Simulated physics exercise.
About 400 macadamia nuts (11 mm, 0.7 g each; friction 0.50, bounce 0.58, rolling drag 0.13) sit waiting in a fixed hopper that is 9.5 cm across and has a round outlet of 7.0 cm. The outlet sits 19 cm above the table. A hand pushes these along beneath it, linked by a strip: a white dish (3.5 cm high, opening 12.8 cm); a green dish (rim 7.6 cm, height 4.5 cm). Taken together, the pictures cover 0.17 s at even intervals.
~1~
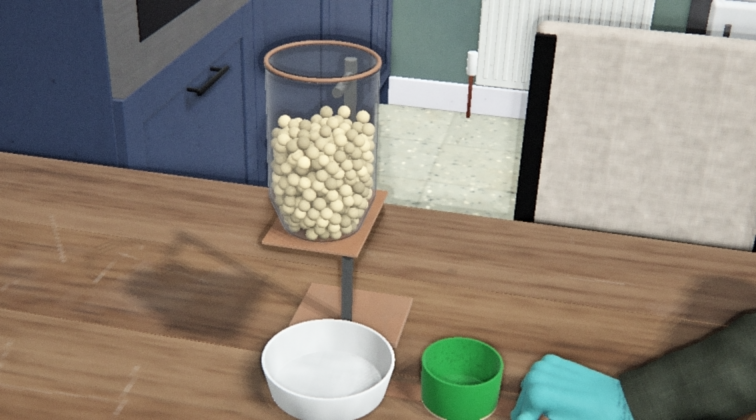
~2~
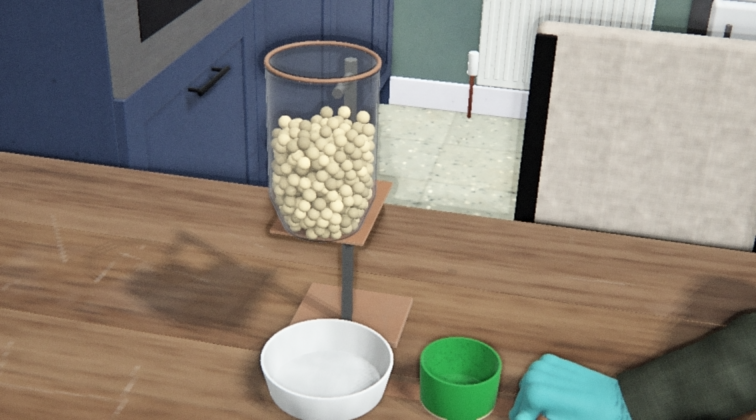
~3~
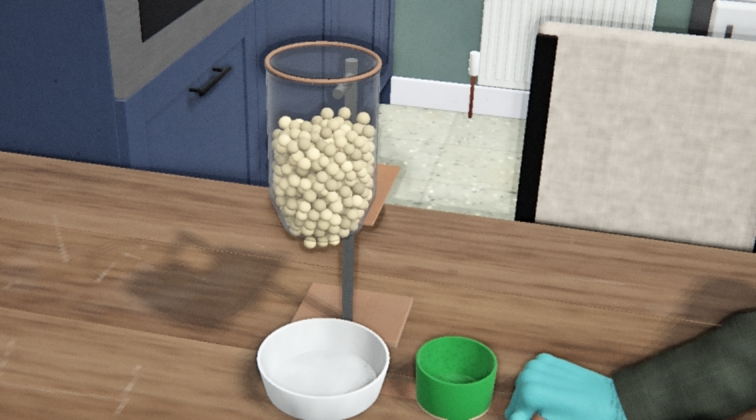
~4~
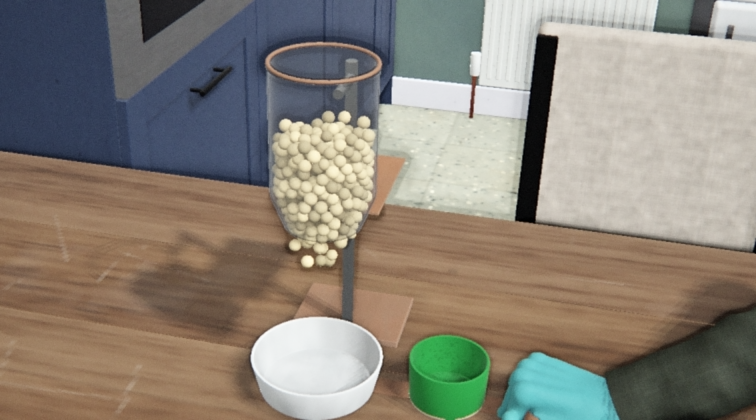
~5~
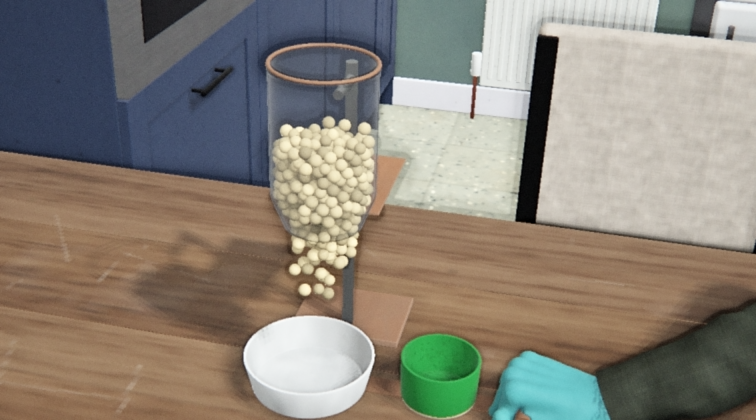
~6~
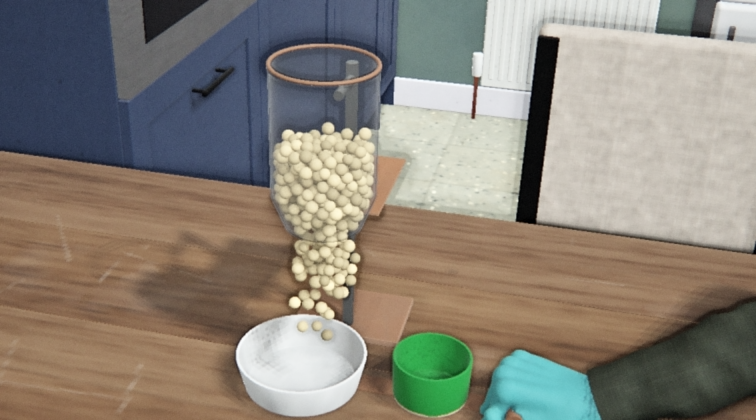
Kitchen table, pale round nuts dropping from a clear container toward a white dish as a gloved hand nudges two dishes left.
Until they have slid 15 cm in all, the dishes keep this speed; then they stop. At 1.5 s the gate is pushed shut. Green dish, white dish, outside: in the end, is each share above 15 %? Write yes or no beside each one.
Green dish yes, white dish yes, outside yes.
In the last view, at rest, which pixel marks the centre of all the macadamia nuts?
Their centre ends up around (278, 367) in the last view.
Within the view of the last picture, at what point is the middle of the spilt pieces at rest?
Around (264, 391).
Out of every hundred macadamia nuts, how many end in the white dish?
Share: Near 30 %.
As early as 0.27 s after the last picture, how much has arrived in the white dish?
Amount so far: Close to 30 per cent.
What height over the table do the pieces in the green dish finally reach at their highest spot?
Roughly 5.5 cm.
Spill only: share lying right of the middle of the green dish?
Roughly 30 percent.
Then, 0.27 s after the last picture, outside 20 %, white dish 30 %, hopper 15 %, green dish 5 %, in the air 30 %; middle of all pieces on or above the table near (303, 319).
Then, 0.48 s after the last picture, outside 35 %, white dish 30 %, green dish 35 %; middle of all pieces on or above the table near (269, 363).
Then, 0.69 s after the last picture, outside 40 %, white dish 30 %, green dish 30 %; middle of all pieces on or above the table near (263, 363).
Then, 0.88 s after the last picture, outside 40 %, white dish 30 %, green dish 30 %; middle of all pieces on or above the table near (262, 363).
In the end, outside 40 %, white dish 30 %, hopper 0 %, green dish 30 %.
